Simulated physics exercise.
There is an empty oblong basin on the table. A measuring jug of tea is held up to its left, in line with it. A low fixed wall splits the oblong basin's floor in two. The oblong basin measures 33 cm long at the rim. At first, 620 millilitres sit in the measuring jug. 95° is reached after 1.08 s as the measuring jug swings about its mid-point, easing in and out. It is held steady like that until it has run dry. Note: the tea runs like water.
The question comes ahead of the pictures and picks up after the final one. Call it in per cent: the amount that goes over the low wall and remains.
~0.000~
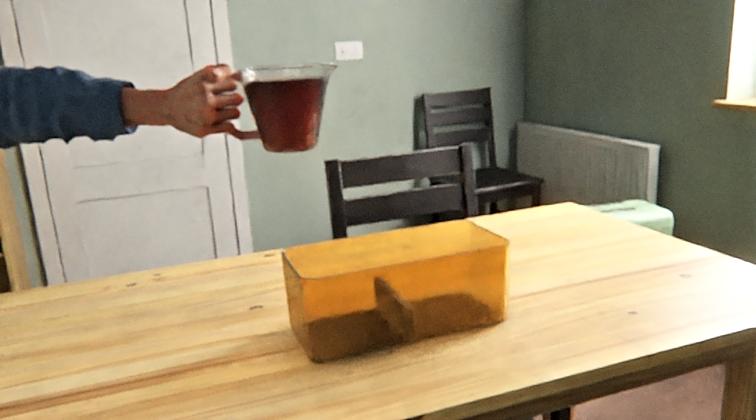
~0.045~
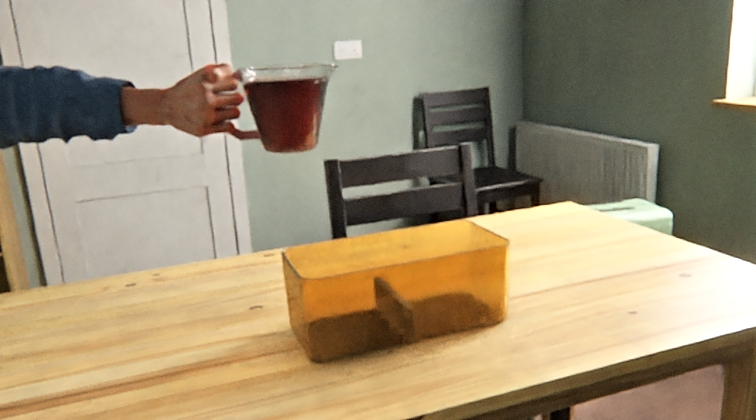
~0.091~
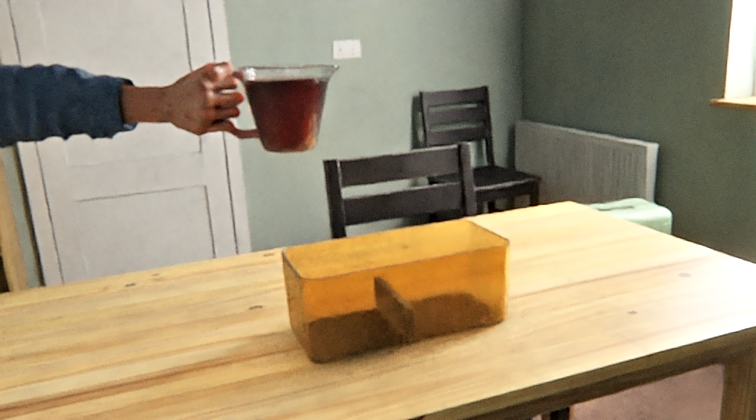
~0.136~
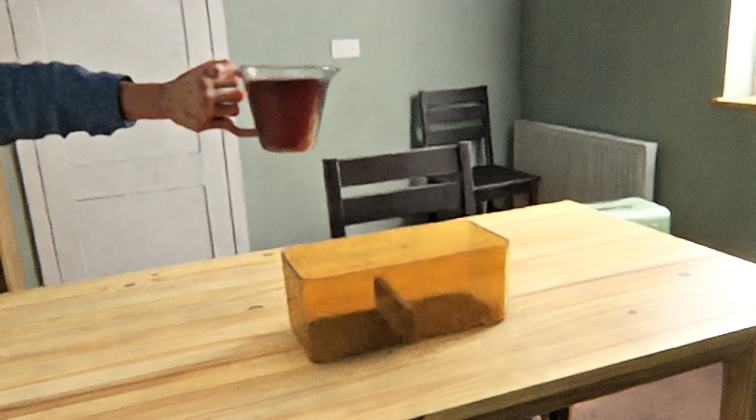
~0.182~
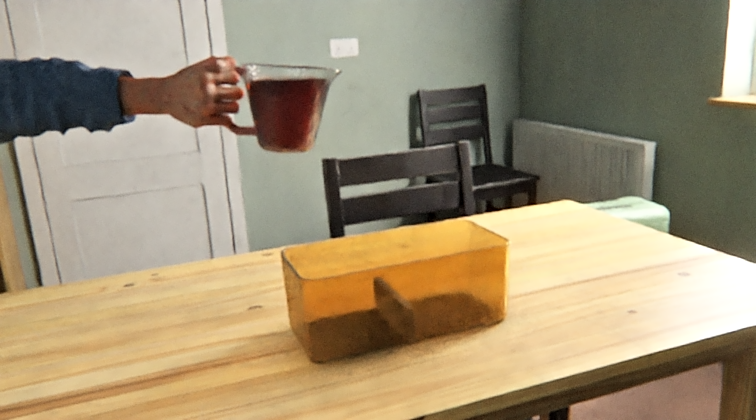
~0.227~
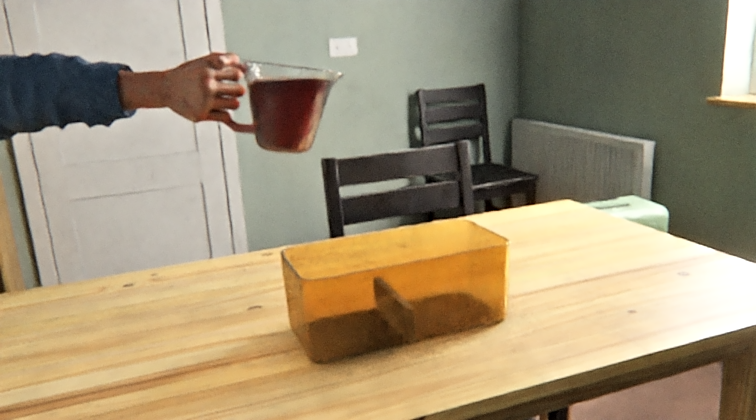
I would put it at about 84 per cent.
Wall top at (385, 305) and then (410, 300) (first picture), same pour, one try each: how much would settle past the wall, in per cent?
Some 90 in a hundred, then some 40 in a hundred.
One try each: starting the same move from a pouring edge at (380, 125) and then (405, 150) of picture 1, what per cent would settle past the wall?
I'd say 95 percent on the first go, 100 percent on the next.
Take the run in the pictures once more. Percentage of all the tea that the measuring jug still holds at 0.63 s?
74 %.
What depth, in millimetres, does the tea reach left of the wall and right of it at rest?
Final levels - left approx 4 mm, right approx 22 mm.
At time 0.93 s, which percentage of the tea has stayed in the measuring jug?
Close to 20 in a hundred.
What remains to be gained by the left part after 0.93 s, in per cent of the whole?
About 12 per cent.
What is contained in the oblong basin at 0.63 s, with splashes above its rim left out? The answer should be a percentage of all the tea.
About 3%.
After 0.63 s the tilt is 60° and 73 per cent is still to pour, 0 is left of the wall and 3 right of it.
After 0.93 s the tilt is 91° and 21 per cent is still to pour, 1 is left of the wall and 49 right of it.
After 1.24 s the tilt is 95° and 1 per cent is still to pour, 11 is left of the wall and 83 right of it.
After 1.58 s the tilt is 95° and 0 per cent is still to pour, 14 is left of the wall and 84 right of it.
In the end 14 per cent lies left of the wall, 84 right of it and 2 outside.
